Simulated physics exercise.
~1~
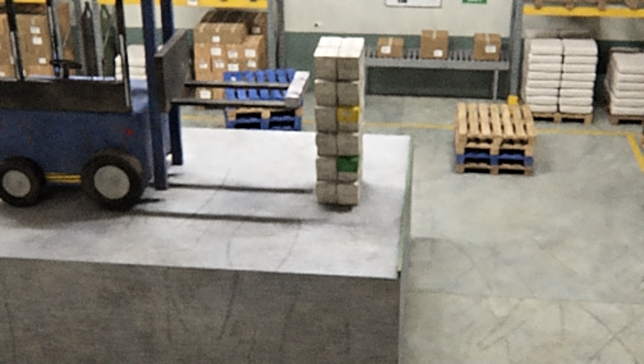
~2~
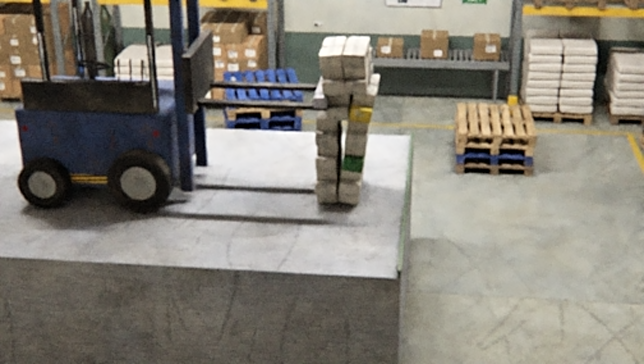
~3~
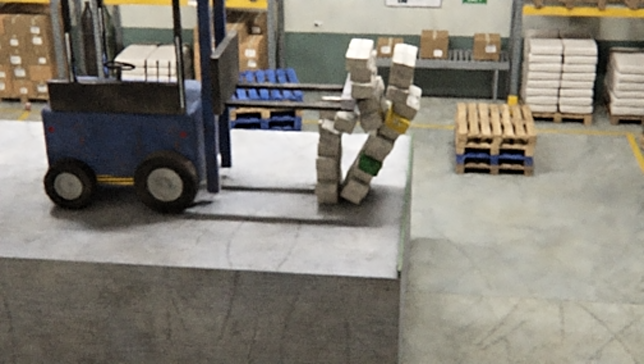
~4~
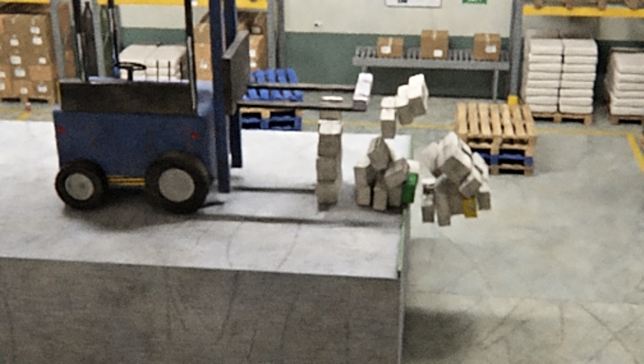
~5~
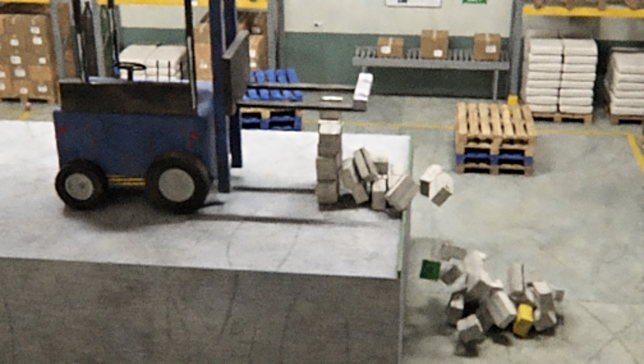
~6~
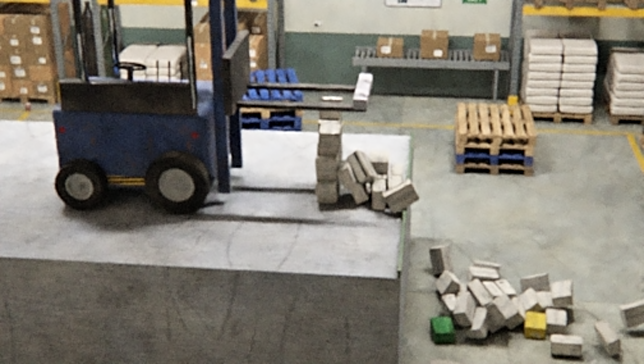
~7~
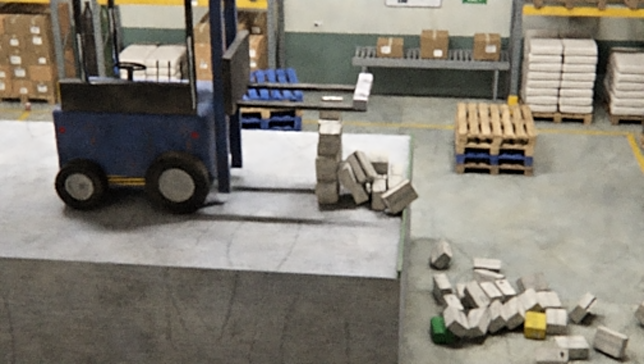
The clip opens on a blue forklift facing a tall stack of pale boxes, one yellow and one green, near the right edge of a raised grey platform in a warehouse. The forklift rolls right, and the beam on its forks pushes into the upper part of the stack. The stack splits and buckles, its right side leaning toward the brink. As the forklift stops, many boxes topple over the edge and tumble to the floor. Finally, the yellow and green boxes lie scattered below among pale ones, while a short column and a slumped heap remain on the platform.
